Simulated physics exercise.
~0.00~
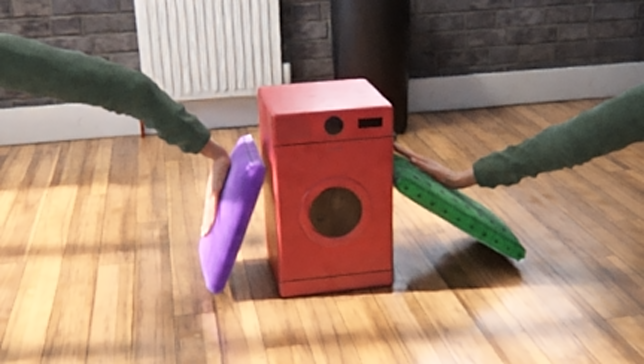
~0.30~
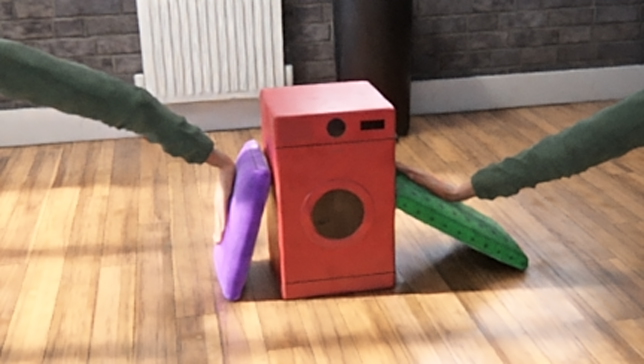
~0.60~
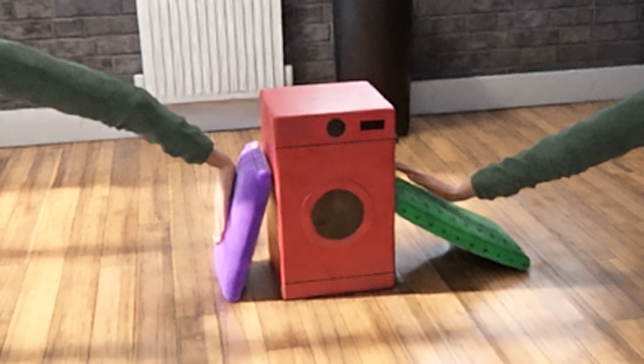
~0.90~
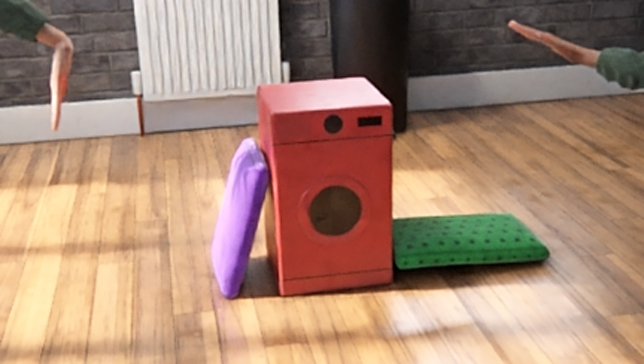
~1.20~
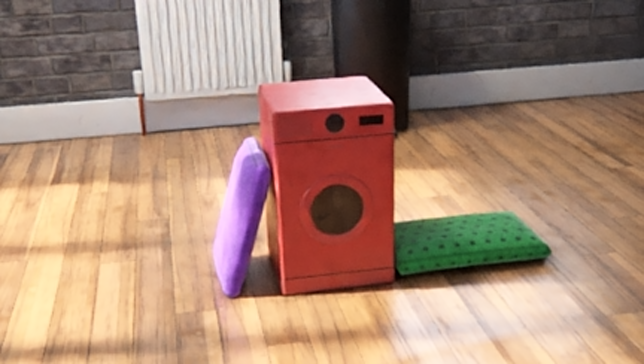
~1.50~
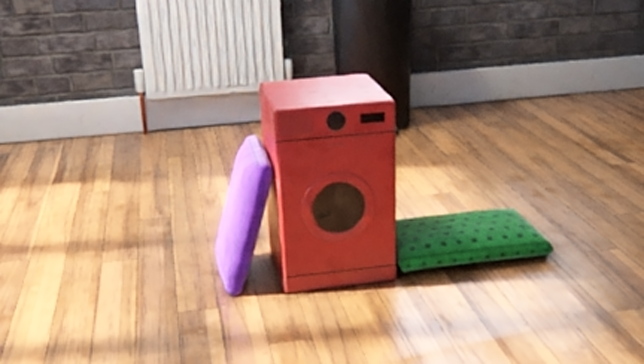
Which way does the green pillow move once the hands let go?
The green pillow moves down, sliding from its slanted rest against the machine until it lies flat on the floor.
